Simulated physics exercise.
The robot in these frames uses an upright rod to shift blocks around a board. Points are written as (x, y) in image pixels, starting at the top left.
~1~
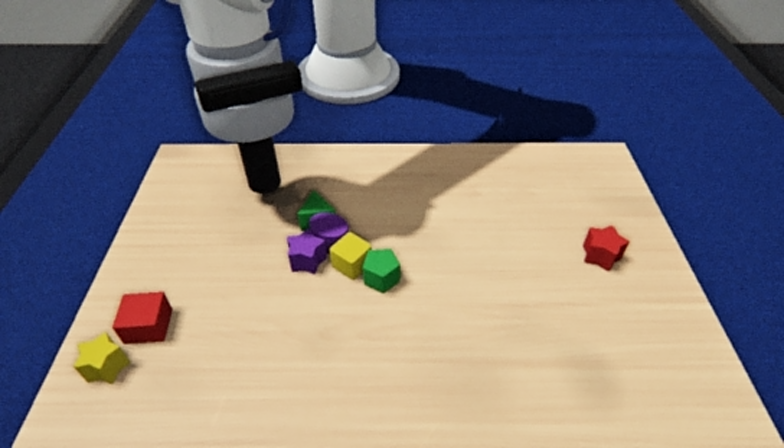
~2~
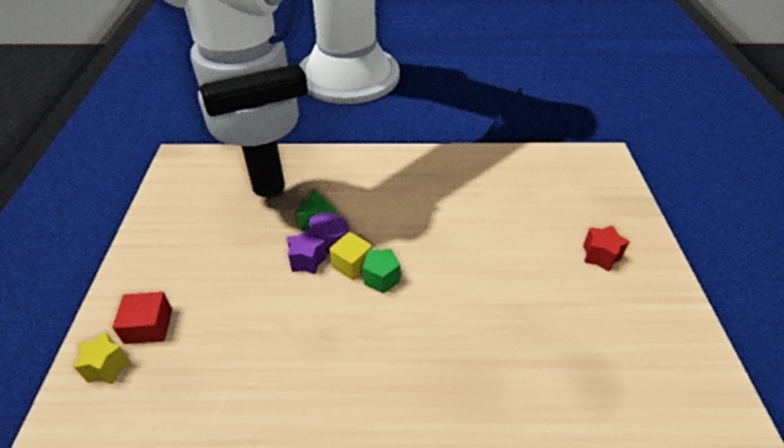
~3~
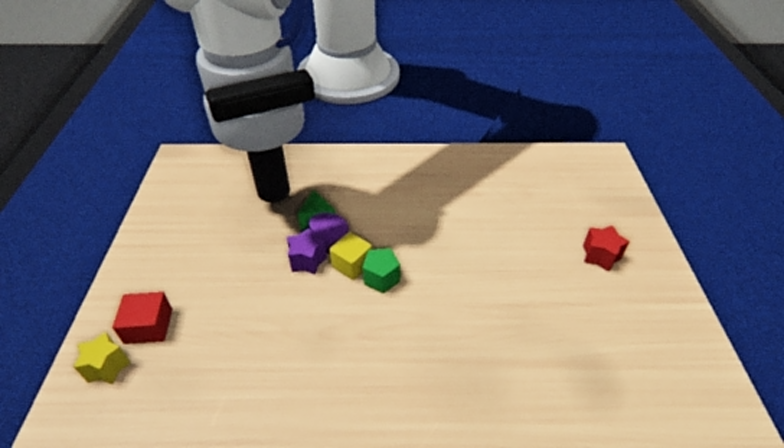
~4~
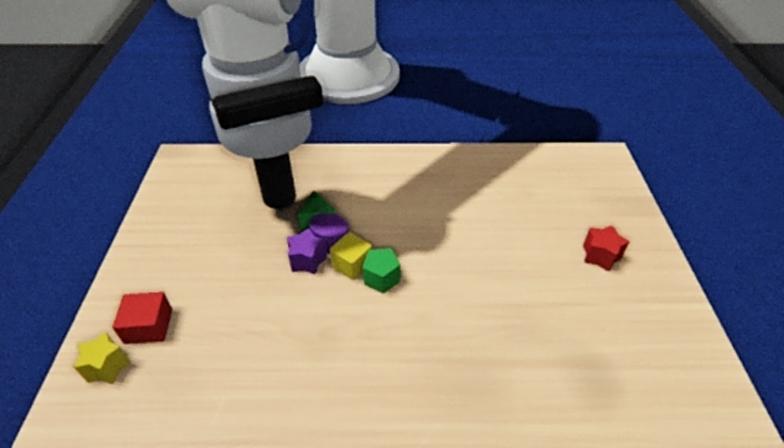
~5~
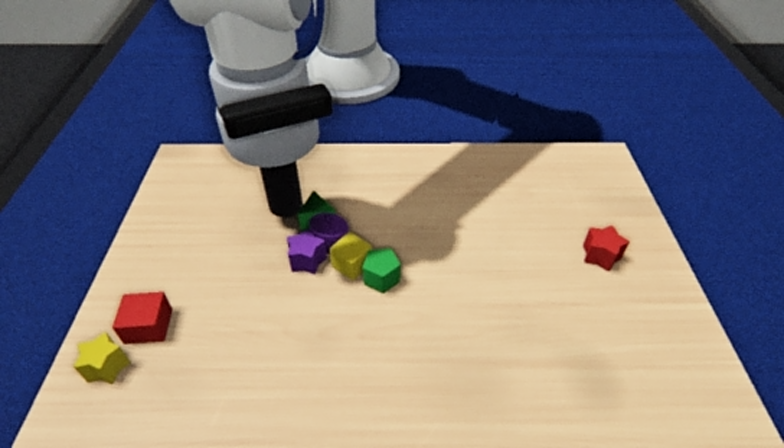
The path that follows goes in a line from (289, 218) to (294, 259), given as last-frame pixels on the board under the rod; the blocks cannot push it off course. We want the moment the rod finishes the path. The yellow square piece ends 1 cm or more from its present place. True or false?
My answer: False.
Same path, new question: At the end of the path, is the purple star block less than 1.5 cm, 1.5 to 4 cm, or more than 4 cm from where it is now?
Range: 1.5 to 4 cm.
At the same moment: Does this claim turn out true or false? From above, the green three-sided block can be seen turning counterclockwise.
It is true.
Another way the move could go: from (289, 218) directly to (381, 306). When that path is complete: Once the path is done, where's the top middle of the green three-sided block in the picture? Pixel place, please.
Its top middle: (334, 203).
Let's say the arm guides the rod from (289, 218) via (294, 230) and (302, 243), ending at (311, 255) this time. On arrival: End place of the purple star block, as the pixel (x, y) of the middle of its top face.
Put as a pixel place, it's (316, 261).
What follows on the original path. Halfway along, rod at (289, 226); green three-sided block at (317, 206), turned 30° anticlockwise; purple oval at (332, 225).
At the end, rod at (292, 247); purple star block at (311, 259), turned 15° anticlockwise; green three-sided block at (317, 206), turned 30° anticlockwise; purple oval at (332, 225); yellow square piece unmoved.
